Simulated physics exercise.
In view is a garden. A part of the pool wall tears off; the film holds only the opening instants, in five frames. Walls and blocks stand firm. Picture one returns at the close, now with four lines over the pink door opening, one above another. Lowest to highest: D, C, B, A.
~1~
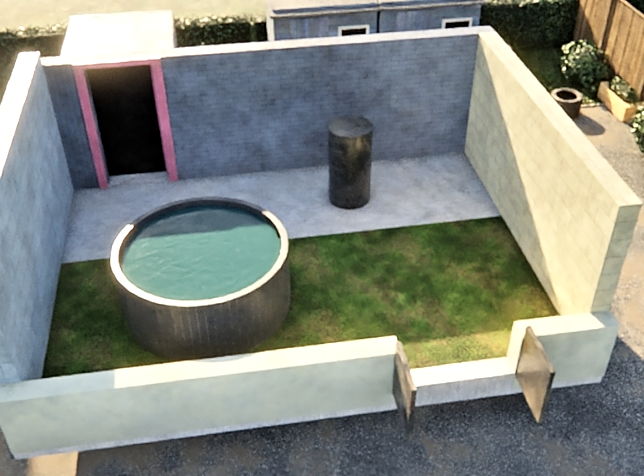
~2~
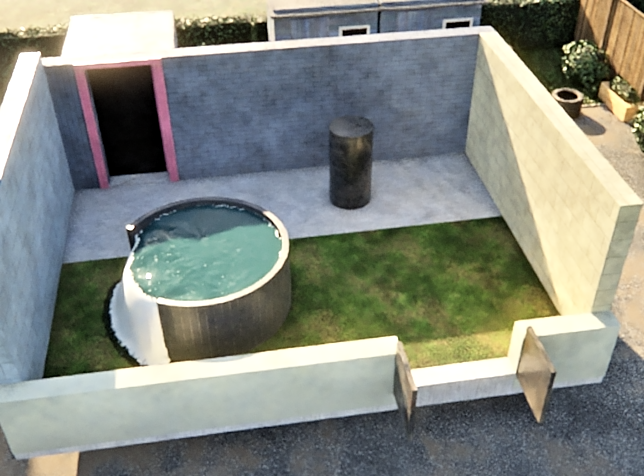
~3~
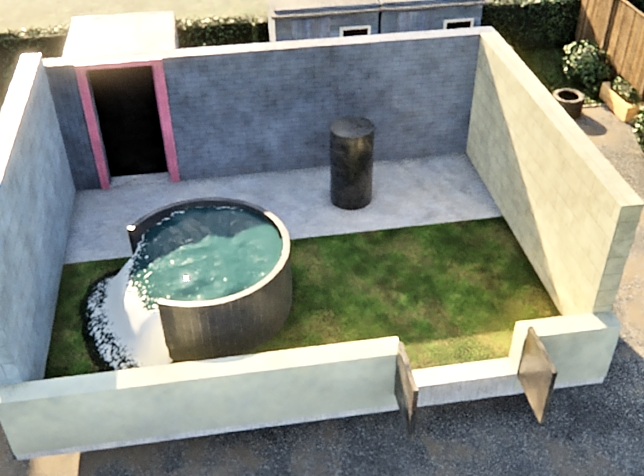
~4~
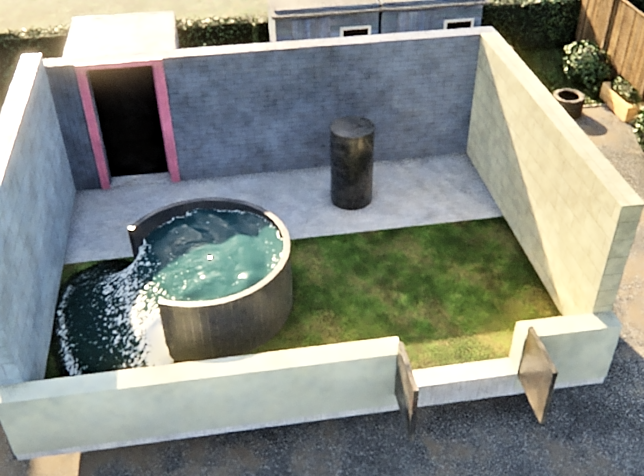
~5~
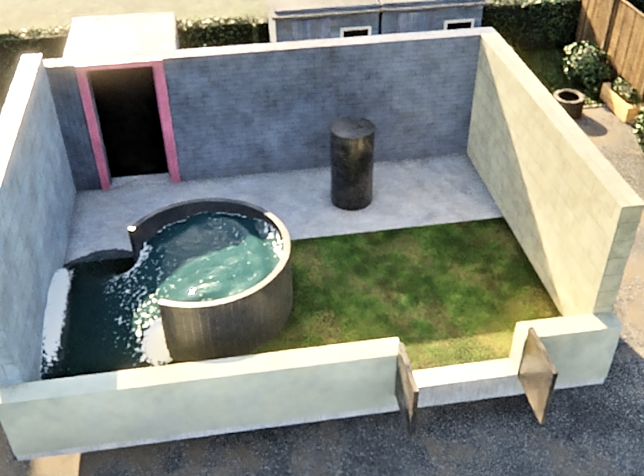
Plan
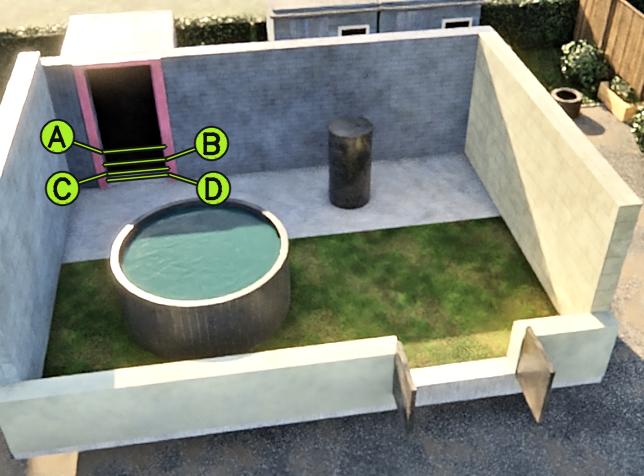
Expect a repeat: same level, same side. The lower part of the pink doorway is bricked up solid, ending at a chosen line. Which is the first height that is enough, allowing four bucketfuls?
Line C just does it.
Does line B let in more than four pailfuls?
No, that is safe.
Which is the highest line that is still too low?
It is D.
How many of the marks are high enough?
Three.
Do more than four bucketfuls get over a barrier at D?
Yes.
On the marked copy, A at (133, 149); B at (135, 162); C at (137, 171); D at (138, 177); from the bottom up D, C, B, A.
If A is chosen, nothing gets over.
If B is chosen, nothing gets over.
If C is chosen, a splash gets over, under a bucket.
If D is chosen, about 10 bucketfuls get in.
